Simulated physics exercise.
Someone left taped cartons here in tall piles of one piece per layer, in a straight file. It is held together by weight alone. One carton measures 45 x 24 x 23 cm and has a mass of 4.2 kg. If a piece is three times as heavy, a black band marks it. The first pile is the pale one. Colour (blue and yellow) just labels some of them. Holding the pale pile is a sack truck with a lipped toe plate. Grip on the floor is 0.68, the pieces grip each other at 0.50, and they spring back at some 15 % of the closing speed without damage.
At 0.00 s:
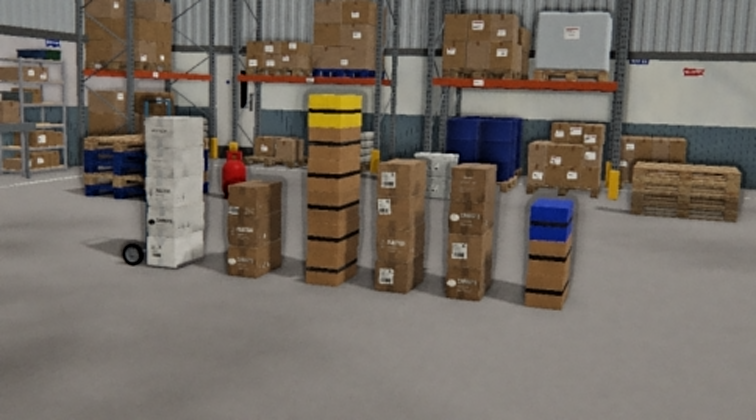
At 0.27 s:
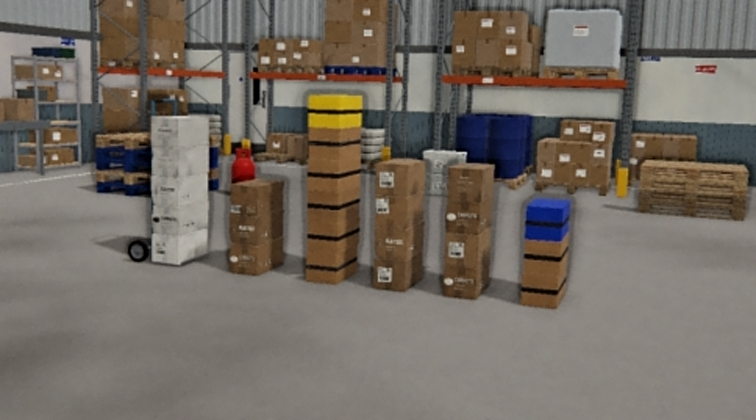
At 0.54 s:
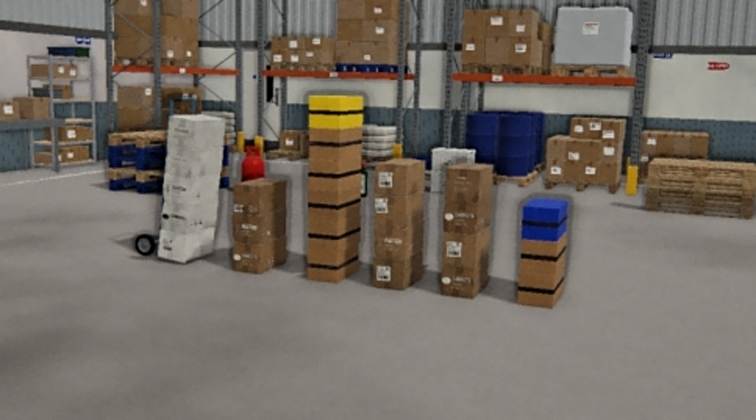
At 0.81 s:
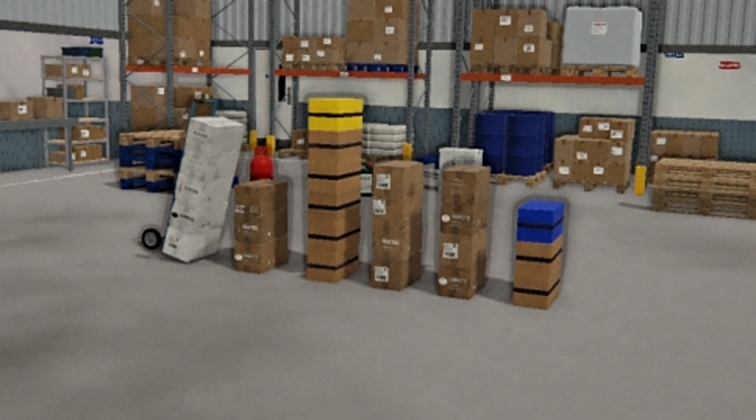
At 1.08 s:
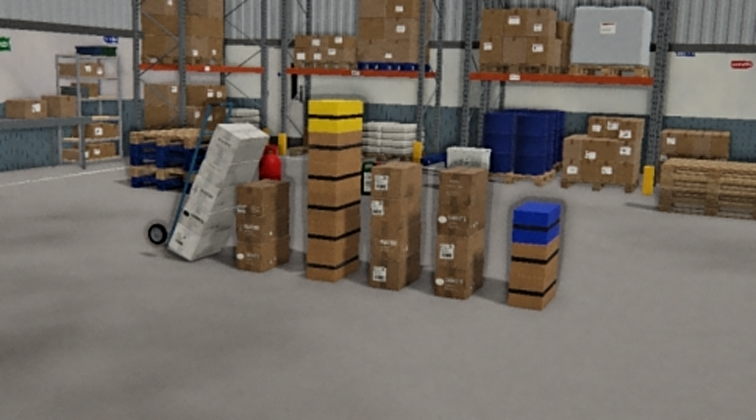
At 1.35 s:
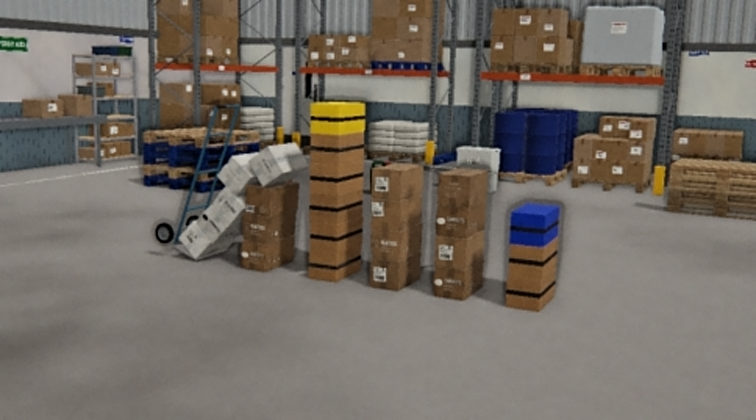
A sack truck at the left tilted forward, leaning the tall pale pile of boxes to the right until its upper boxes bent over onto the shorter brown pile beside it.
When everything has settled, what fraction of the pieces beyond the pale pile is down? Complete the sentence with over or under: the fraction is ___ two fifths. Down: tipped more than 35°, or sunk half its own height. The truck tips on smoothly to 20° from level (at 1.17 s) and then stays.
The fraction is under two fifths.
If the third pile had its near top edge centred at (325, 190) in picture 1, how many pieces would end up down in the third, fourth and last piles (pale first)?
Pile by pile that makes third 0, fourth 0, last 0.
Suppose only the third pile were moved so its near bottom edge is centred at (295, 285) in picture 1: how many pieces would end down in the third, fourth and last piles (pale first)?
Down counts: Third 0, fourth 0, last 0.
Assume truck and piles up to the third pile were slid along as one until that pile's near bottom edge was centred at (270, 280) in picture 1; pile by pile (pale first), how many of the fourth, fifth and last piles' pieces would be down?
That would give fourth 0, fifth 0 and last 0.
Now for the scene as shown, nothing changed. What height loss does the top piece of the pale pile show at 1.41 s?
Some 20 centimetres.
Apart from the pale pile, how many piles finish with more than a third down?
0.
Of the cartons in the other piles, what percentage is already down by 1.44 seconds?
By then, 0 per cent.
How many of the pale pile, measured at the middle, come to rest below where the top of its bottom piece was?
Among the pale pieces, the count is 1.
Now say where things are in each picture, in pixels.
In the first frame (places mark the middle of the side facing us; the camera moves round a little), truck frame 0° forward; yellow carton (325, 111); blue carton (548, 224); the rest undisturbed.
The second frame shows truck frame 1° forward; yellow carton (324, 112).
The third frame shows truck frame 7° forward, top of the pale pile leaning 7°; yellow carton (324, 113); the rest undisturbed.
The fourth frame shows truck frame (188, 132) 14° forward, top of the pale pile leaning 15°; yellow carton (323, 115); the rest undisturbed.
The fifth frame shows truck frame (202, 134) 20° forward, top of the pale pile leaning 25°; yellow carton (323, 117); the rest undisturbed.
The sixth frame shows truck frame (208, 136) 20° forward, top of the pale pile leaning 55°; yellow carton (325, 119); blue carton (527, 230); steepest lean 3°, the carton at (281, 254); 3 disturbed, none down.
After 1.41 s, 5 of the pale pile down; none of the 20 other cartons down, 3 disturbed.
After 1.76 s, 3 of the pale pile down; none of the 20 other cartons down, 3 disturbed.
At rest (2.2 s), 3 of the pale pile down; none of the 20 other cartons down, 3 disturbed; yellow carton unmoved; blue carton unmoved. That is 0 per cent. As the last picture would show them, middles, yellow carton near (338, 118), blue carton near (535, 225).
